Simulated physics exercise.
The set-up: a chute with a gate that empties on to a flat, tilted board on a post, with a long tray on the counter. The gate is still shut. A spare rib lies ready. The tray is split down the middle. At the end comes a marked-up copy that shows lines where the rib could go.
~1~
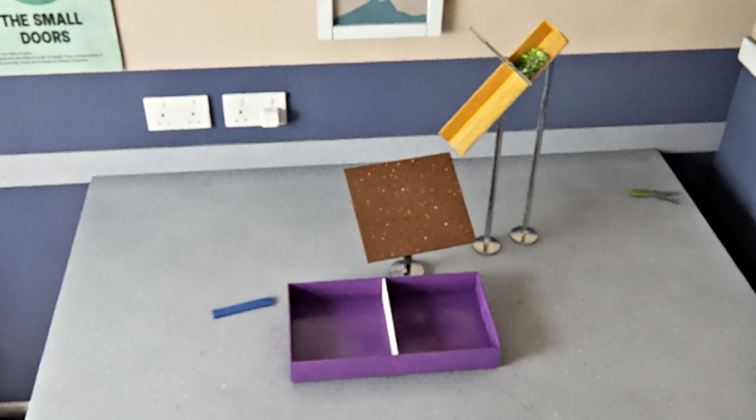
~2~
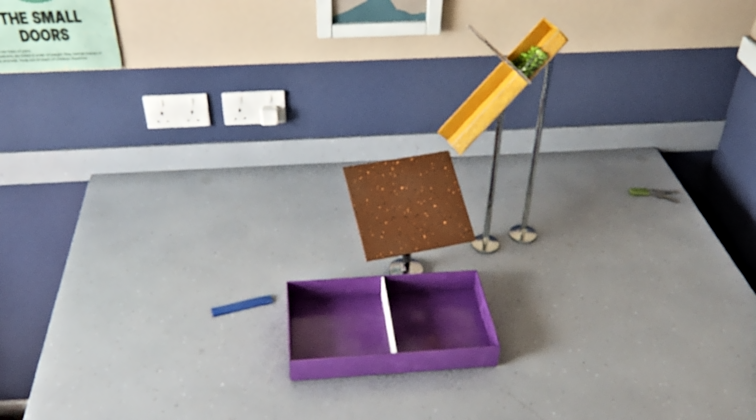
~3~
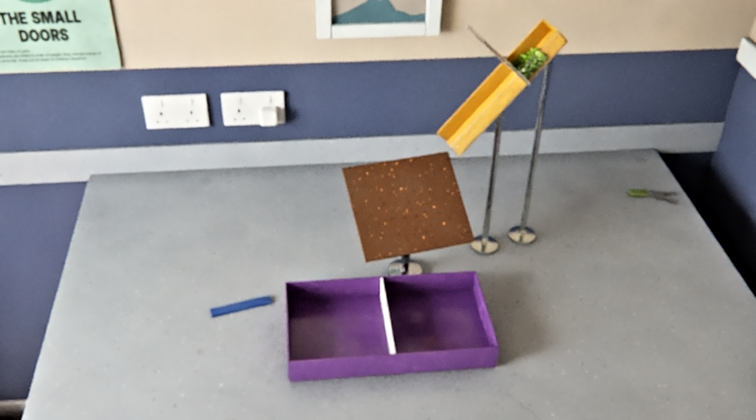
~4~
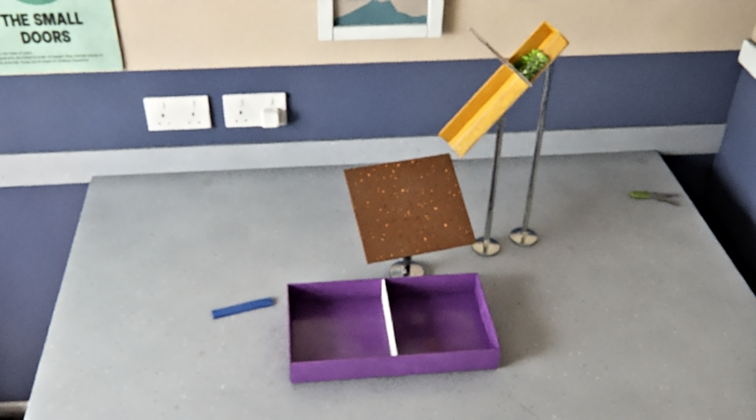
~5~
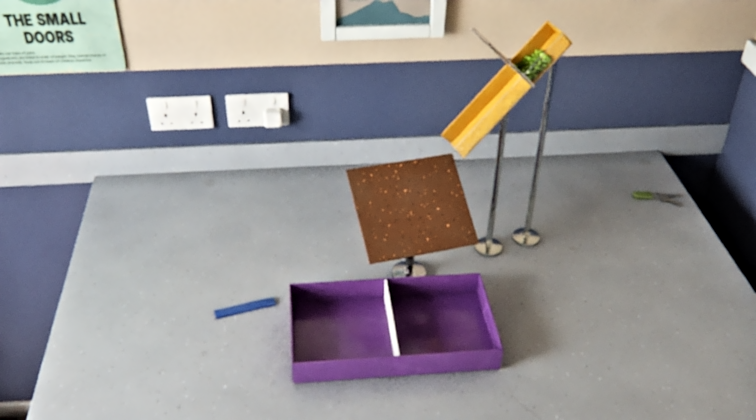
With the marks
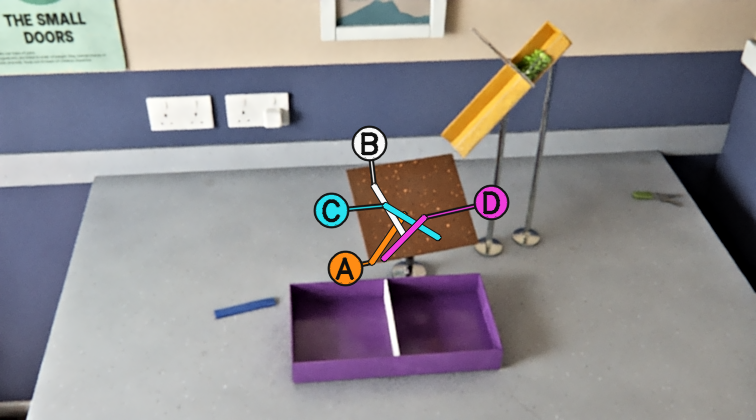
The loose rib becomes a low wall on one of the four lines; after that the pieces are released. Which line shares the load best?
Use line A.
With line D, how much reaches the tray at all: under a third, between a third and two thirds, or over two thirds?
It is over two thirds.
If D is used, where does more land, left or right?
More lands on the left.
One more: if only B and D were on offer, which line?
Line D.
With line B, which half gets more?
More lands on the right.
On the marked copy, line A from (404, 214) to (371, 262); line B from (374, 186) to (405, 237); line C from (385, 205) to (438, 237); line D from (424, 217) to (384, 258).
For line A, of what is caught, roughly a third in the left half, roughly two thirds in the right.
For line B, of what is caught, about a tenth in the left half, almost all in the right.
For line C, of what is caught, roughly a quarter in the left half, the larger part in the right.
For line D, of what is caught, the larger part in the left half, roughly a quarter in the right.
